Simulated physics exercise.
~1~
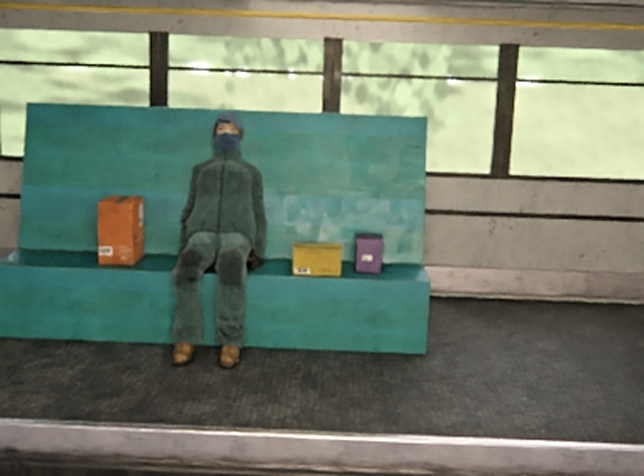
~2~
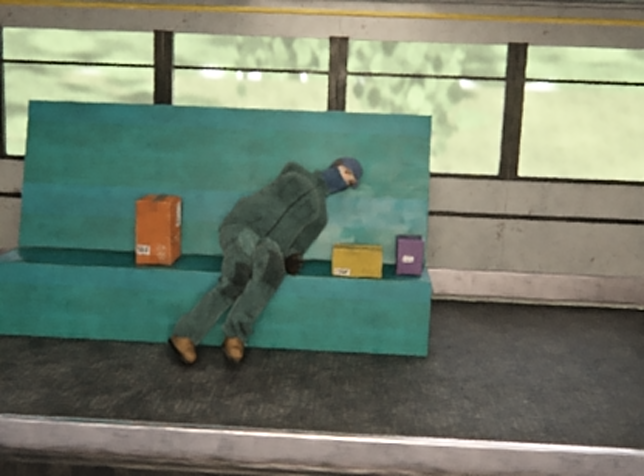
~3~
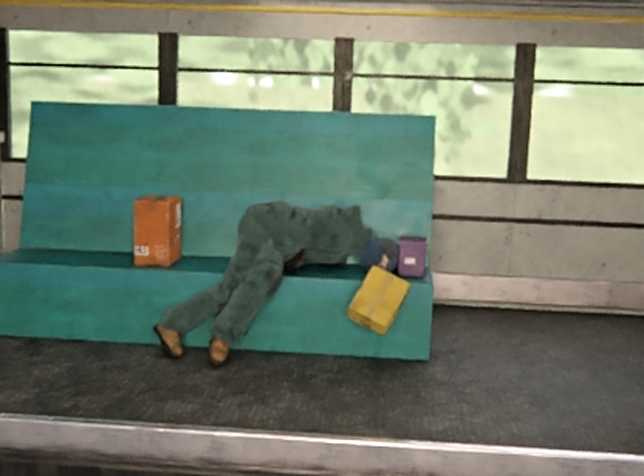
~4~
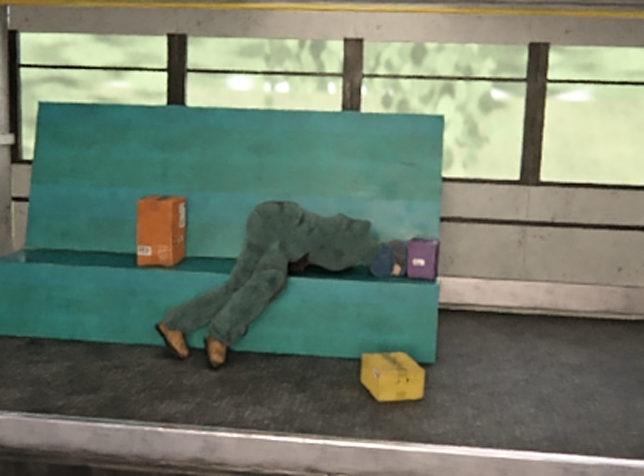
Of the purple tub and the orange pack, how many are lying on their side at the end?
Neither of them is lying on its side at the end. The purple tub and the orange pack both still stand upright on the bench.
